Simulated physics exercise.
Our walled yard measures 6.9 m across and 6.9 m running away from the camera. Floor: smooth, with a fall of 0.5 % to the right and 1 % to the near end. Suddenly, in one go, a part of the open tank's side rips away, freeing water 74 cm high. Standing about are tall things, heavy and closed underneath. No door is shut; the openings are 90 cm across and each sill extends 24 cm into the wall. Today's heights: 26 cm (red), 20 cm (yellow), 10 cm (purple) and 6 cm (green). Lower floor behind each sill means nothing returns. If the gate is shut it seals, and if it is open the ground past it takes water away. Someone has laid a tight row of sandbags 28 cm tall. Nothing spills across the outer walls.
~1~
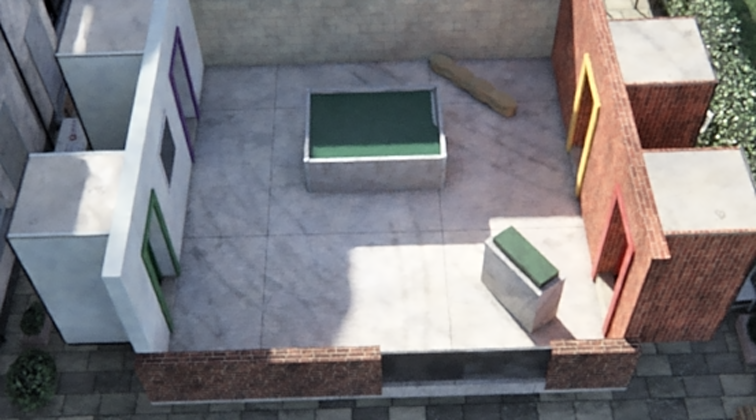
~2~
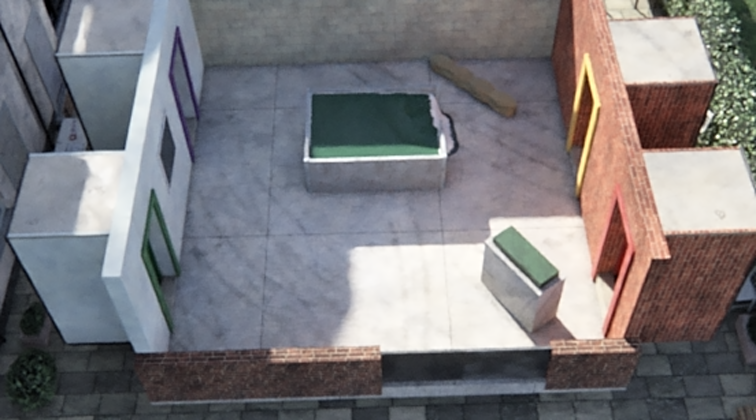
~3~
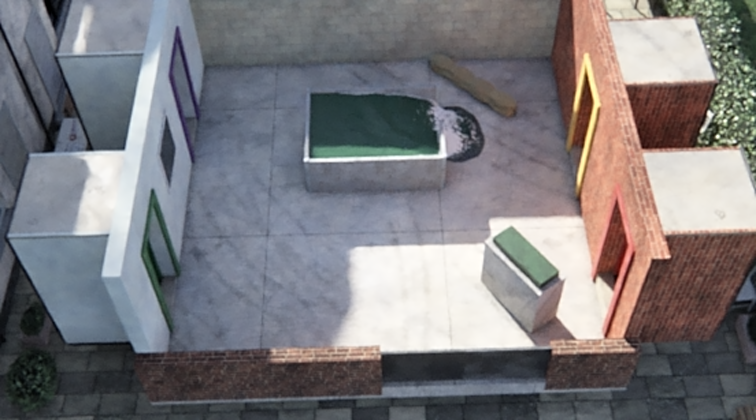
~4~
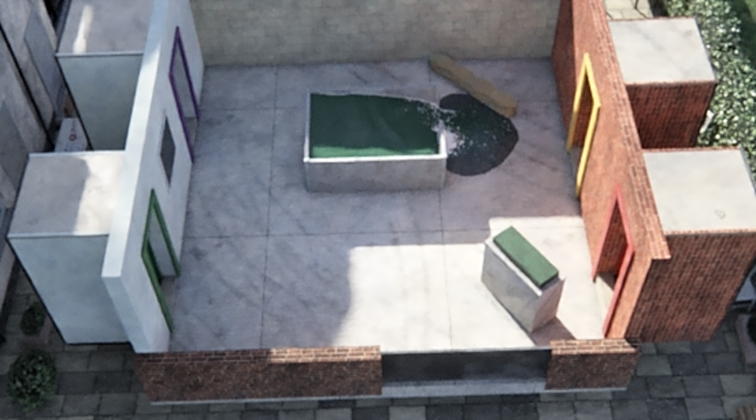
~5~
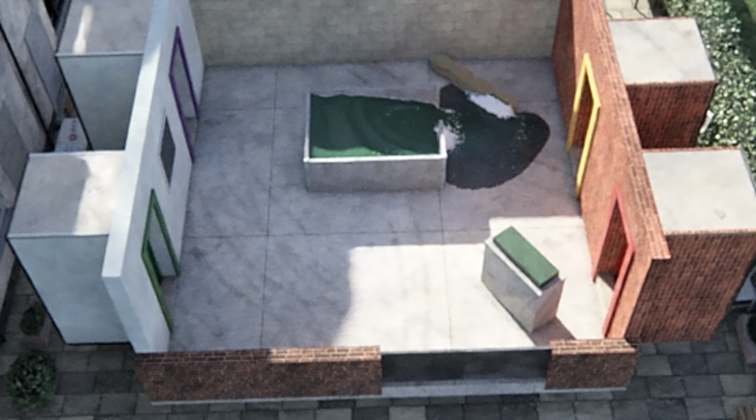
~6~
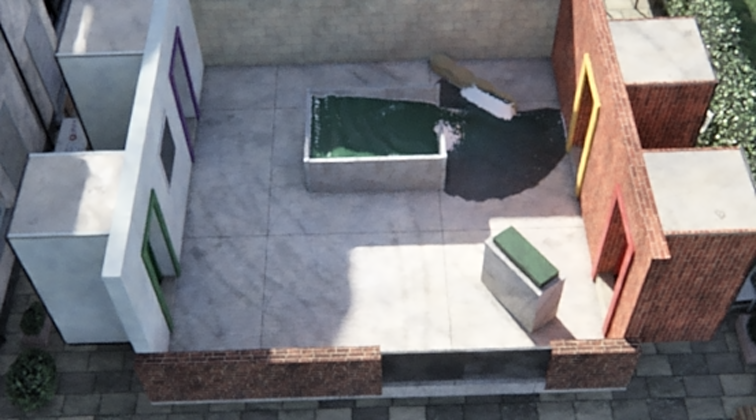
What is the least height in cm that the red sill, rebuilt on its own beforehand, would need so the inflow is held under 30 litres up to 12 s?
Around 13.5 cm would be enough.
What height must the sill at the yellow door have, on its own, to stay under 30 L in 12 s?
Yellow - roughly 27 cm.
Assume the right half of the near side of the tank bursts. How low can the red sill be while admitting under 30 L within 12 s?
About 16 cm.
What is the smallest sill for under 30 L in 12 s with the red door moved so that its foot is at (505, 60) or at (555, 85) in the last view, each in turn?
In turn: Roughly 11.5 cm, roughly 9.5 cm.
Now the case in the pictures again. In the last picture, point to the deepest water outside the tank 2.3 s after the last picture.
Around pixel (586, 367).
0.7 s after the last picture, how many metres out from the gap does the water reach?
About 3.4 metres out.
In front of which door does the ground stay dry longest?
The green one.
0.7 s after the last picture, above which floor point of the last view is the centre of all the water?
I'd put it close to (418, 146).
Then, 0.7 s after the last picture water covers 15 % of the floor, deepest (44 cm) near (493, 113); it has not reached the red door.
Then, 2.3 s after the last picture water covers 35 % of the floor, deepest (37 cm) near (586, 367); 6 cm at the red door, 0 litres in over its 26 cm sill.
Then, 11.3 s after the last picture water covers 95 % of the floor, deepest (14 cm) near (597, 367); 12 cm at the red door, 0 litres in over its 26 cm sill.
At the red door as built, the water peaked near 18 cm, 5.9 s after the last picture.
Run again over the same 12 s with other heights there, 68 litres in over 11 cm, 17 litres over 15 cm. The limit of 30 litres is kept from about 13.5 cm up.
